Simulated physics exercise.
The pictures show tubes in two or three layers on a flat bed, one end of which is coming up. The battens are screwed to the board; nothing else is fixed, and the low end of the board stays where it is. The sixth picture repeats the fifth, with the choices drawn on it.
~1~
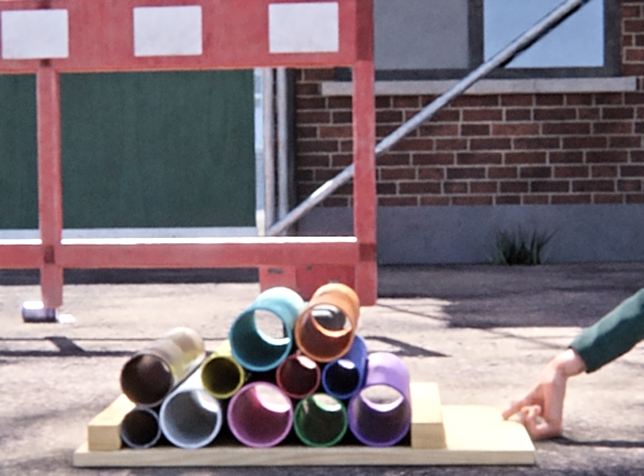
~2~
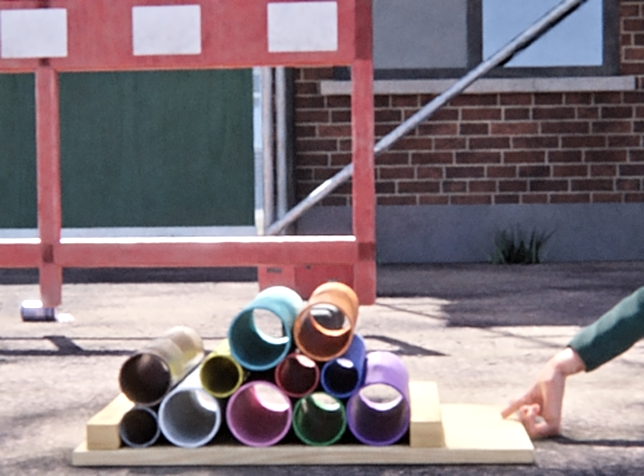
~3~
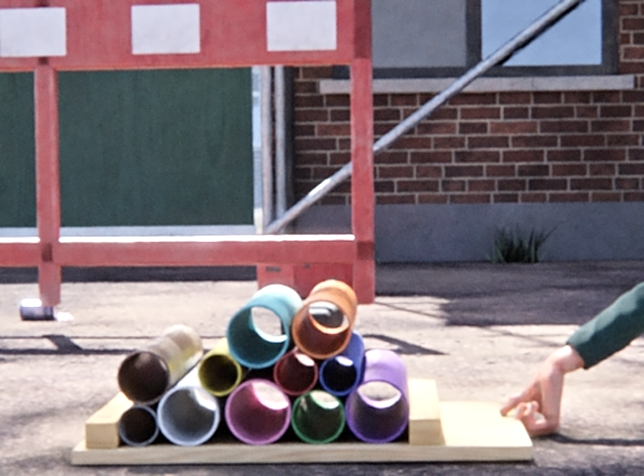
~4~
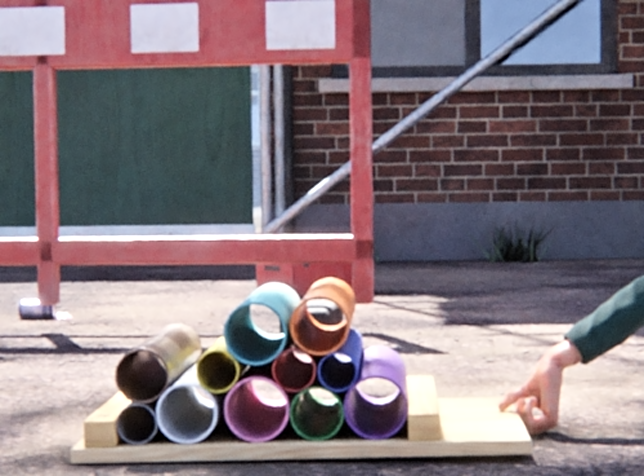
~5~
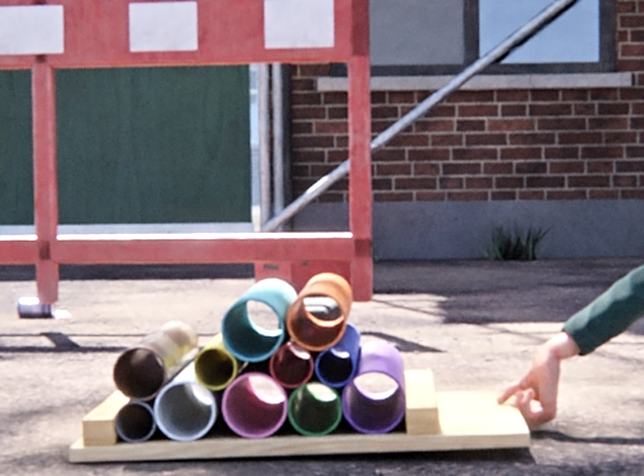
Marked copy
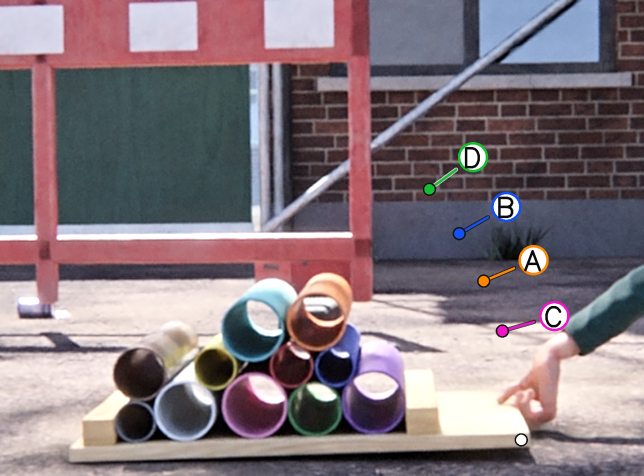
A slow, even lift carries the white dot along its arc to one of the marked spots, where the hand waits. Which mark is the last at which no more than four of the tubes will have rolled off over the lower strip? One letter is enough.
Mark D is as high as it can go.
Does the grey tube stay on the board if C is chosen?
The grey tube: Yes.
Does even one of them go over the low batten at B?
Yes, at B.
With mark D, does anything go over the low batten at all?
Yes, at D.
On the marked copy, A at (484, 281); B at (460, 233); C at (503, 331); D at (429, 189); the white dot at (521, 440).
Following D. Soon after the start, board at 20°.
Later, board at 36°.
In the end, board at 36°, four over the low batten (yellow, brown, turquoise, orange).
As for the rest, A three over the low batten (yellow, brown, turquoise); B three over the low batten (yellow, brown, turquoise); C one over the low batten (brown).
